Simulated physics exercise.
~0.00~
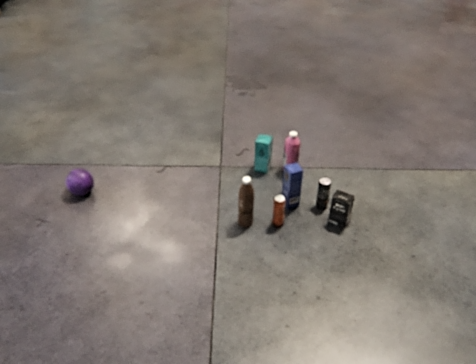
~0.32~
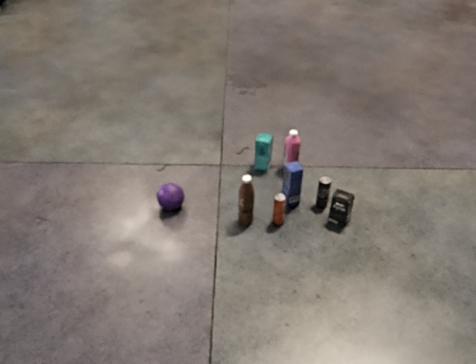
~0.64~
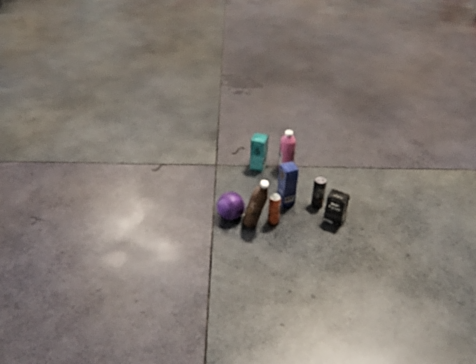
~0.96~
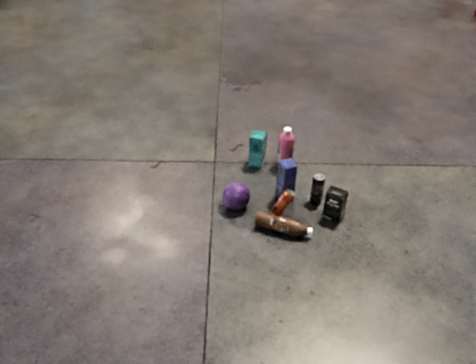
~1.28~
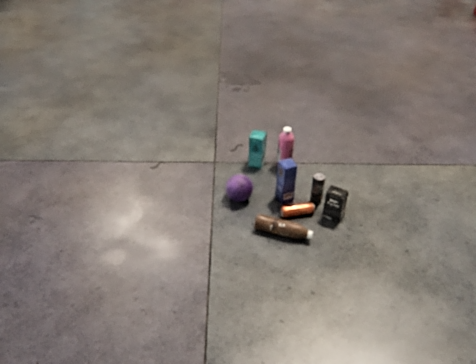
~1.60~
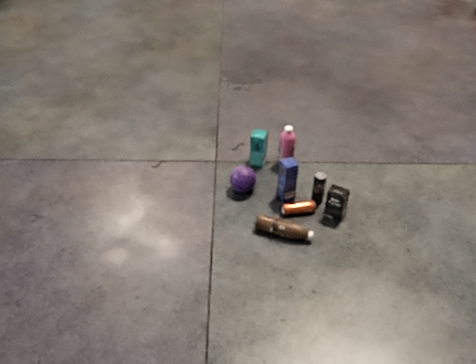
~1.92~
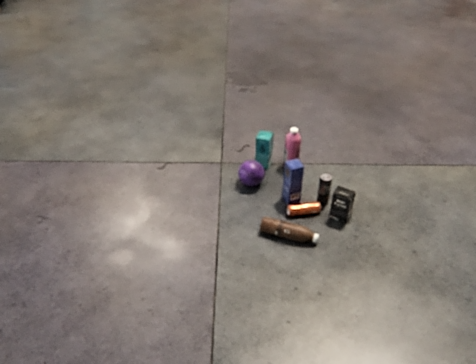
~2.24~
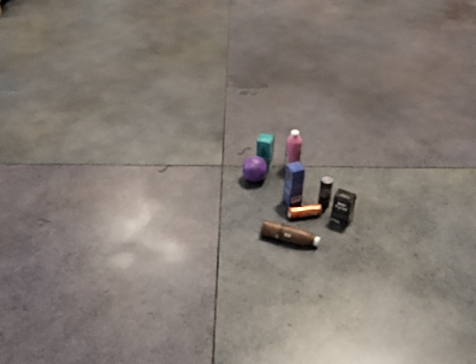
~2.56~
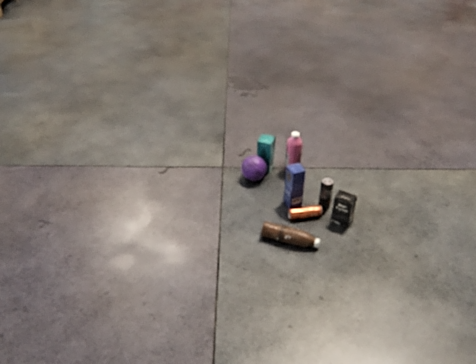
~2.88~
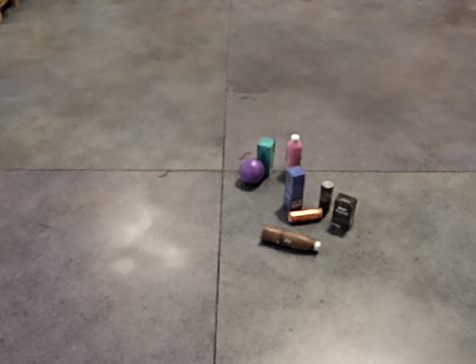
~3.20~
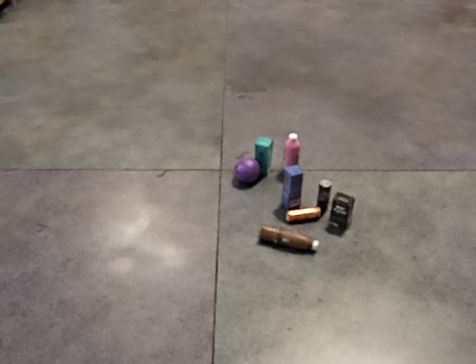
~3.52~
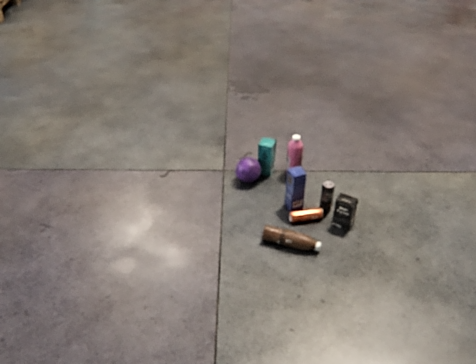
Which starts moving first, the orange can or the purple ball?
The purple ball starts moving first, rolling in from the left while the orange can is still standing upright.
